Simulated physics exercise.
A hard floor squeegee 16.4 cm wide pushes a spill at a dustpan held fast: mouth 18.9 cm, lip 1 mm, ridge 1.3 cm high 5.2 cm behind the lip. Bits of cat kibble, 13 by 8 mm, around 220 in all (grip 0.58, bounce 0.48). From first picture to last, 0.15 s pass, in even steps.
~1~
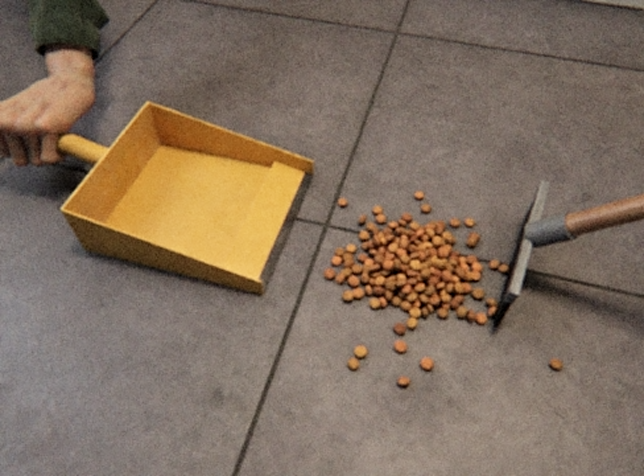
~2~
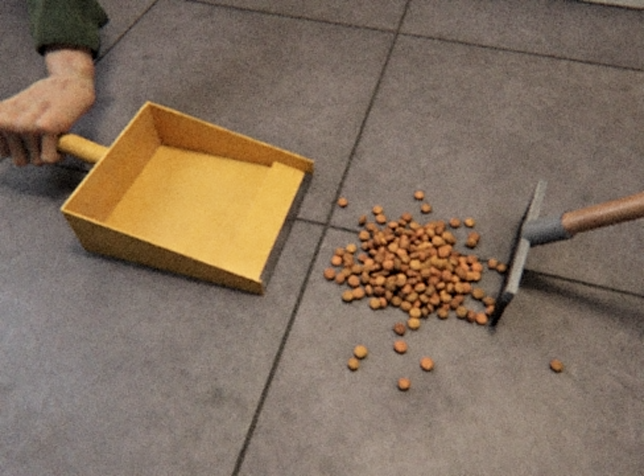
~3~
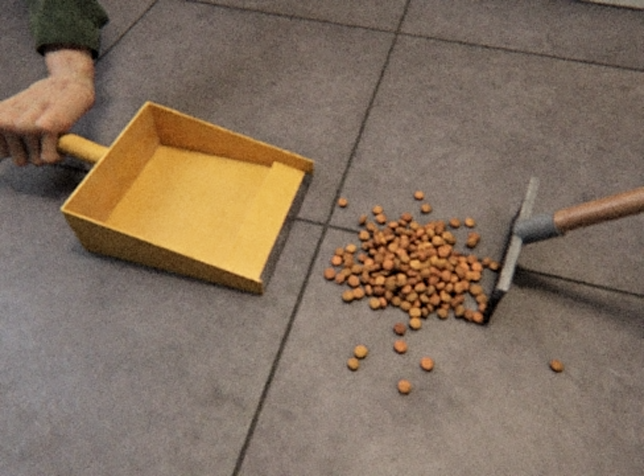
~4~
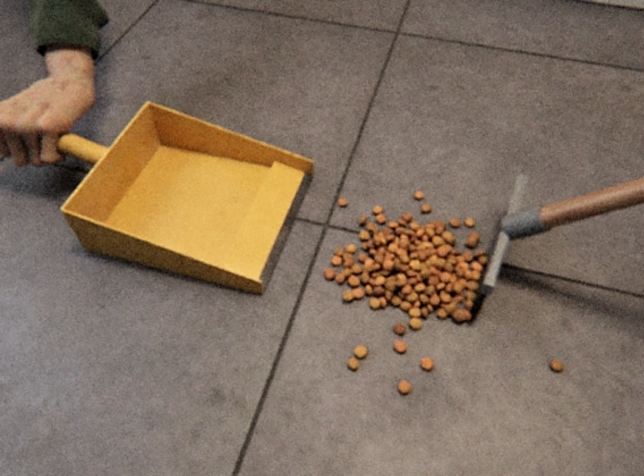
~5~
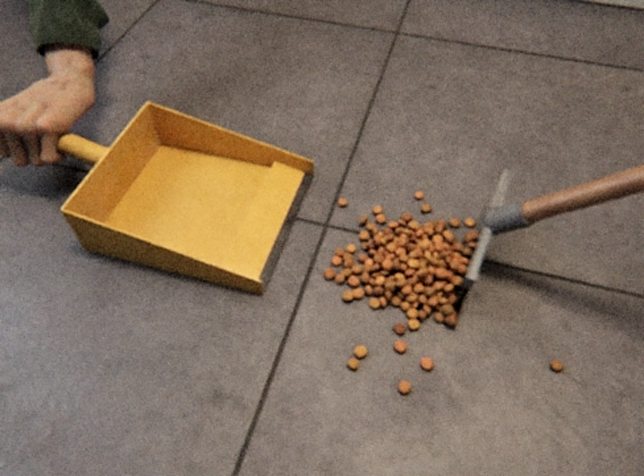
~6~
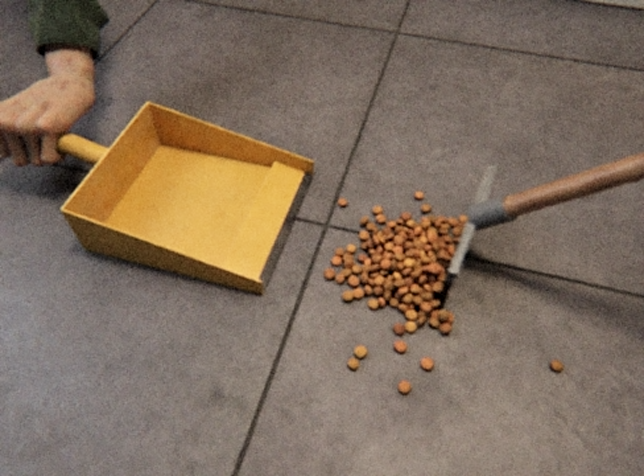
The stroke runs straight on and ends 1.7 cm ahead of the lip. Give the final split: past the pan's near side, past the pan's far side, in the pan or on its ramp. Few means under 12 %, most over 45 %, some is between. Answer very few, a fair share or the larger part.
Past the pan's near side: Very few; past the pan's far side: Very few; in the pan or on its ramp: A fair share.
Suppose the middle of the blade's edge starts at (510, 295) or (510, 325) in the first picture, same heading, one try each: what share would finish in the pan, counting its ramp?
About 40 and 30 per cent.
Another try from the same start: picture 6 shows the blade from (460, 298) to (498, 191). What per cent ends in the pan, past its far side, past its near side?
Pan 25, far 0, near 15.
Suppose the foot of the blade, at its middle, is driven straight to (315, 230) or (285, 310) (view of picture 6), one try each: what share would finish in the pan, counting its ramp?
About 35 and 10 per cent.
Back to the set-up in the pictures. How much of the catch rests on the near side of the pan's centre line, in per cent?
Some 40 per cent.
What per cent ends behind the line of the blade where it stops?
Some 25 per cent.
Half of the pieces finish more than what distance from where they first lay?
Roughly 16 cm.
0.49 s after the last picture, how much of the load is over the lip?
Near 35 per cent so far.
Then, 0.15 s after the last picture, middle of the blade 11 cm from the lip; 0 % over the lip, far side 0 %, near side 5 %.
Then, 0.25 s after the last picture, middle of the blade 5 cm from the lip; 10 % over the lip, far side 5 %, near side 5 %.
Then, 0.49 s after the last picture, middle of the blade 3 cm from the lip; 35 % over the lip, far side 5 %, near side 5 %.
In the end, near side 5 %, far side 5 %, pan 35 %, in front of the lip or behind the blade 50 %.
